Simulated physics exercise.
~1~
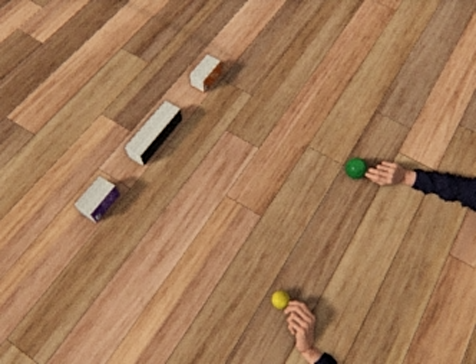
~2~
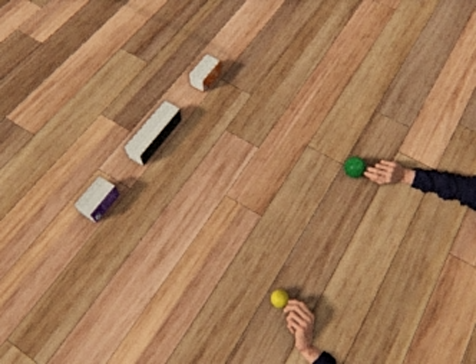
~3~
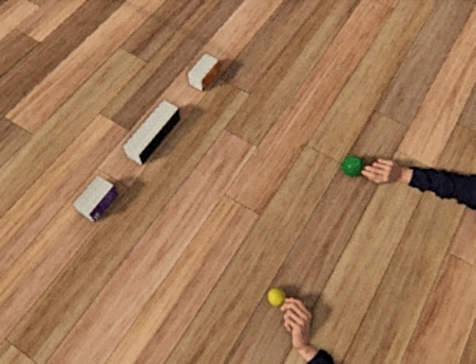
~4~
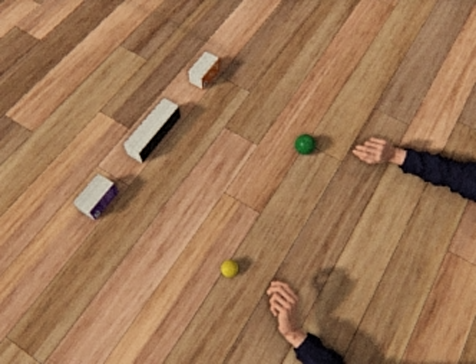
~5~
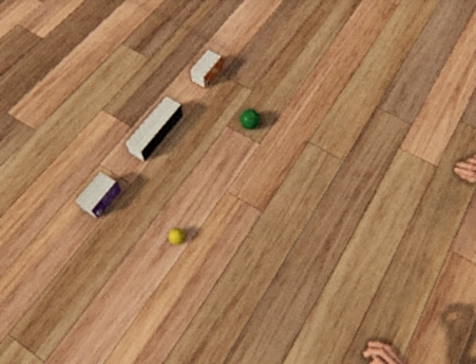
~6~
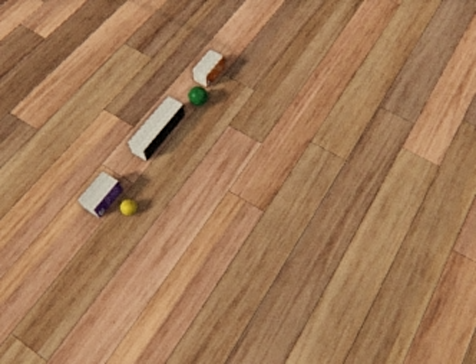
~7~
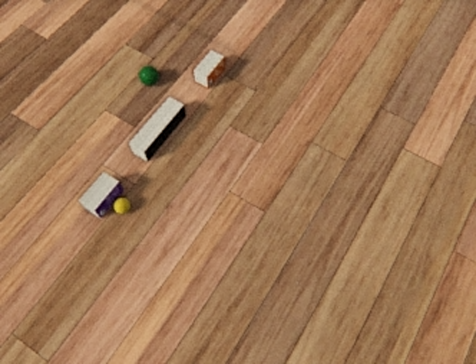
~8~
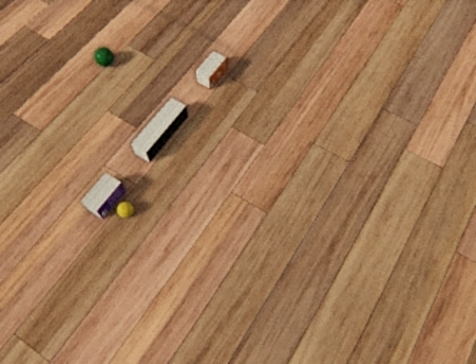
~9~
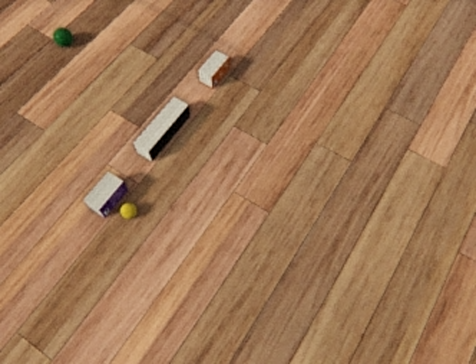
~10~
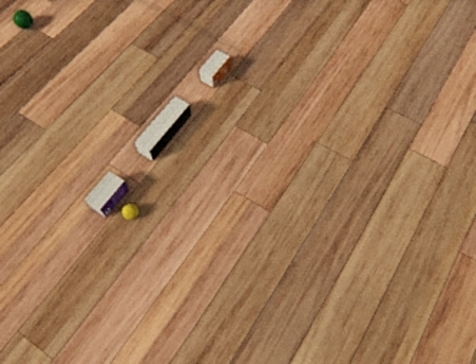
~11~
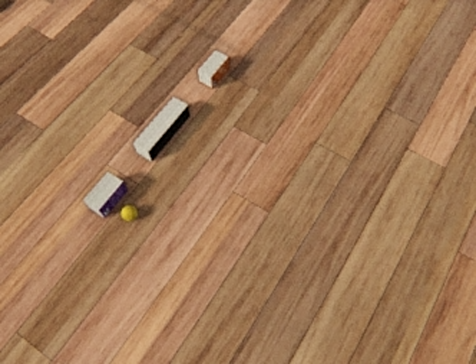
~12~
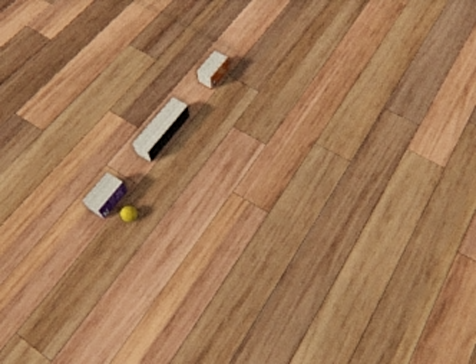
Two hands roll a green ball through a gap and a yellow one into a block.
